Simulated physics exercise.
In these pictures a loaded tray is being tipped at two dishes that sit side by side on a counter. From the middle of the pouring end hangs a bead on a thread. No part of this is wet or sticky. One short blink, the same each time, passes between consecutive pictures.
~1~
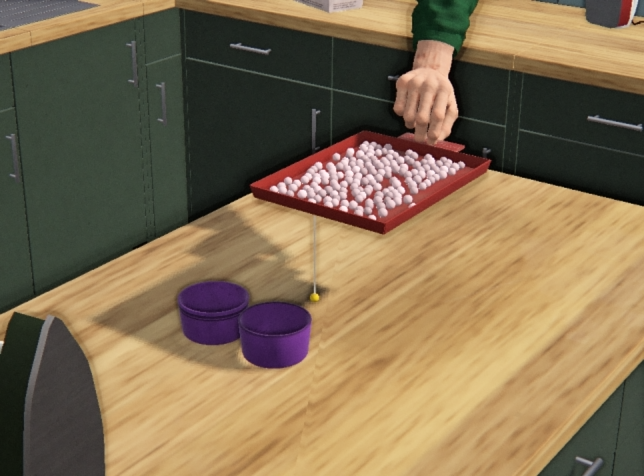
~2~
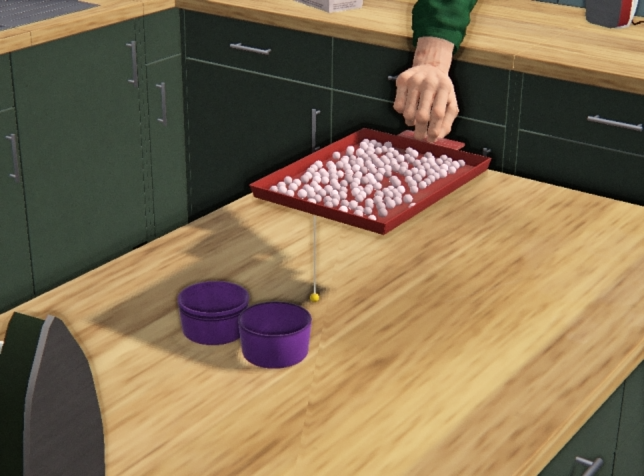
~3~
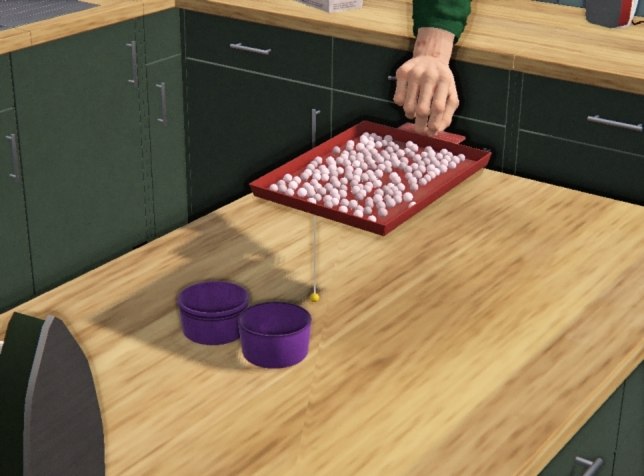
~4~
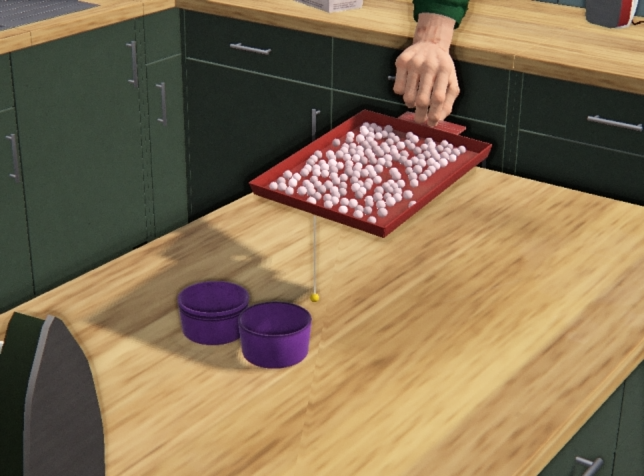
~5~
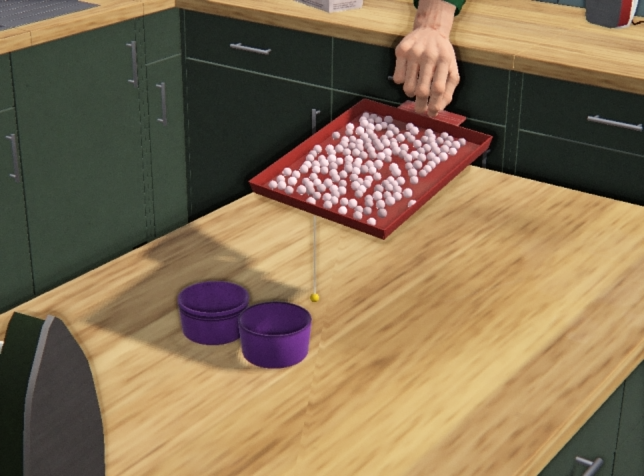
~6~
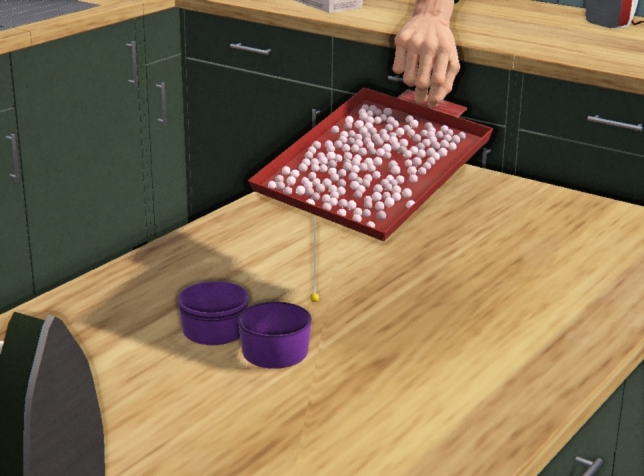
A hand slowly tilts a red tray of pale pearls above two purple dishes.
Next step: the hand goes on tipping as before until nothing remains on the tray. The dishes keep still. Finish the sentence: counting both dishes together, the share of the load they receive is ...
The share is smaller than half.
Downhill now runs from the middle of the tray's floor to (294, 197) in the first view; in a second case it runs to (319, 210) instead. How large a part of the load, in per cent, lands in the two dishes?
50 %, give or take, and then 60 %.
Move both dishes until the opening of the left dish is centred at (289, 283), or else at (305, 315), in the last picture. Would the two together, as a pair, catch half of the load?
With the first shift the pair saves less than a half; with the second, beyond half.
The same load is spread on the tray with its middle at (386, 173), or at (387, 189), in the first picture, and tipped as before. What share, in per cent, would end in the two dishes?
That would be 0 per cent, and then 0 per cent.
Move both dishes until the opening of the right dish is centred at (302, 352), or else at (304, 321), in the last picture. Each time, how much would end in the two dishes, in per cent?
Trial 1 near 0 percent, trial 2 near 10 percent.
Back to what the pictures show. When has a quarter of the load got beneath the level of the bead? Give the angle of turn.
Roughly 75 degrees of turn.
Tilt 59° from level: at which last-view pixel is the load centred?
Look about (358, 205) in the last picture.
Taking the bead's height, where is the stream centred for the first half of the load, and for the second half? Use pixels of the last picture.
It passes near (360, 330) first and then near (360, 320).
Soon, tray tipped steeply; most on the tray; a small part outside both; a small part in the air.
A while on, tray tipped right over; a stray few on the tray; a stray few in the right dish; most outside both; a small part in the air.
Towards the end, tray tipped past a quarter turn; all outside both.
Finally, tray tipped past a quarter turn; none in the right dish; none in the left dish; all outside both.
